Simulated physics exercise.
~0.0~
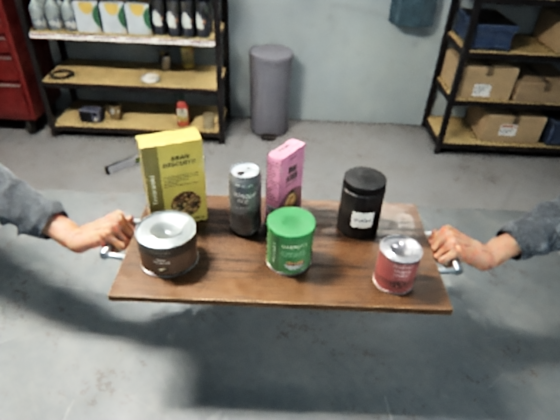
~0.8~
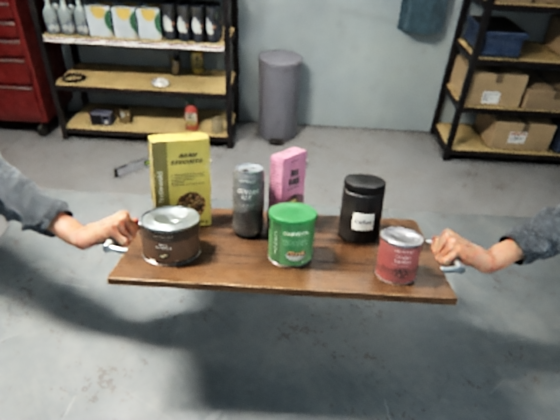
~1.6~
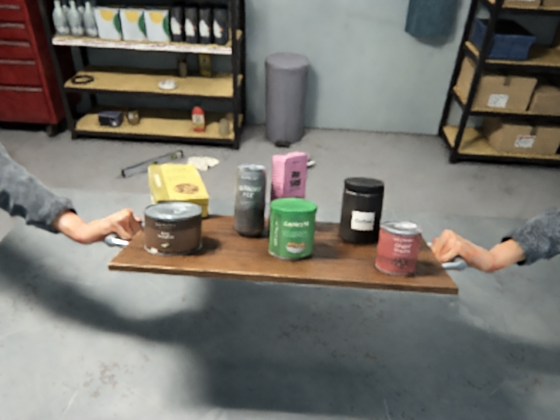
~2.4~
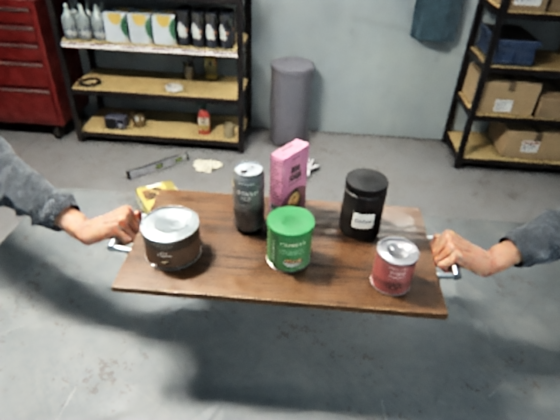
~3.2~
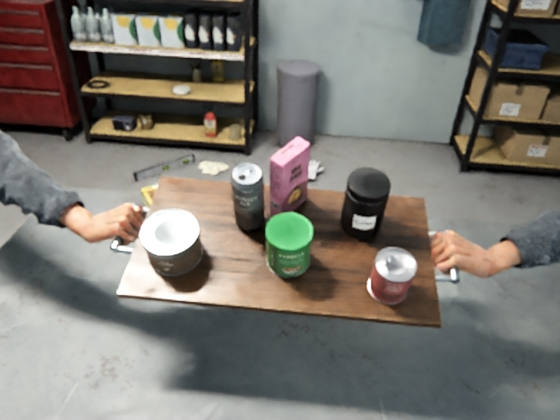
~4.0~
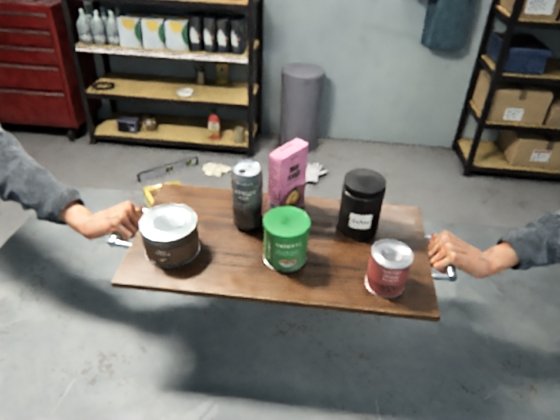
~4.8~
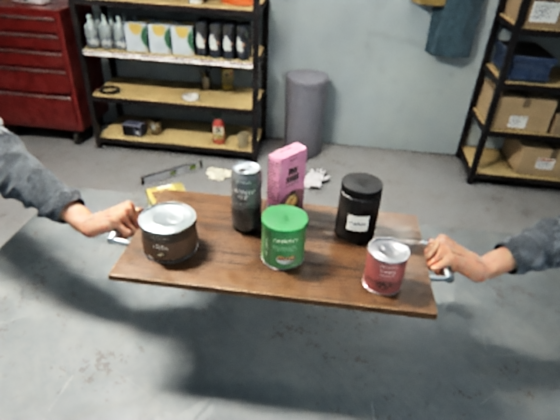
A wooden tray gripped at both ends by two hands tips away from the viewer, and the yellow packet leans, topples and drops off the far edge. The tray then tilts back toward the viewer and eases nearly level, with the pink packet, tub, tins, can and jar still standing.
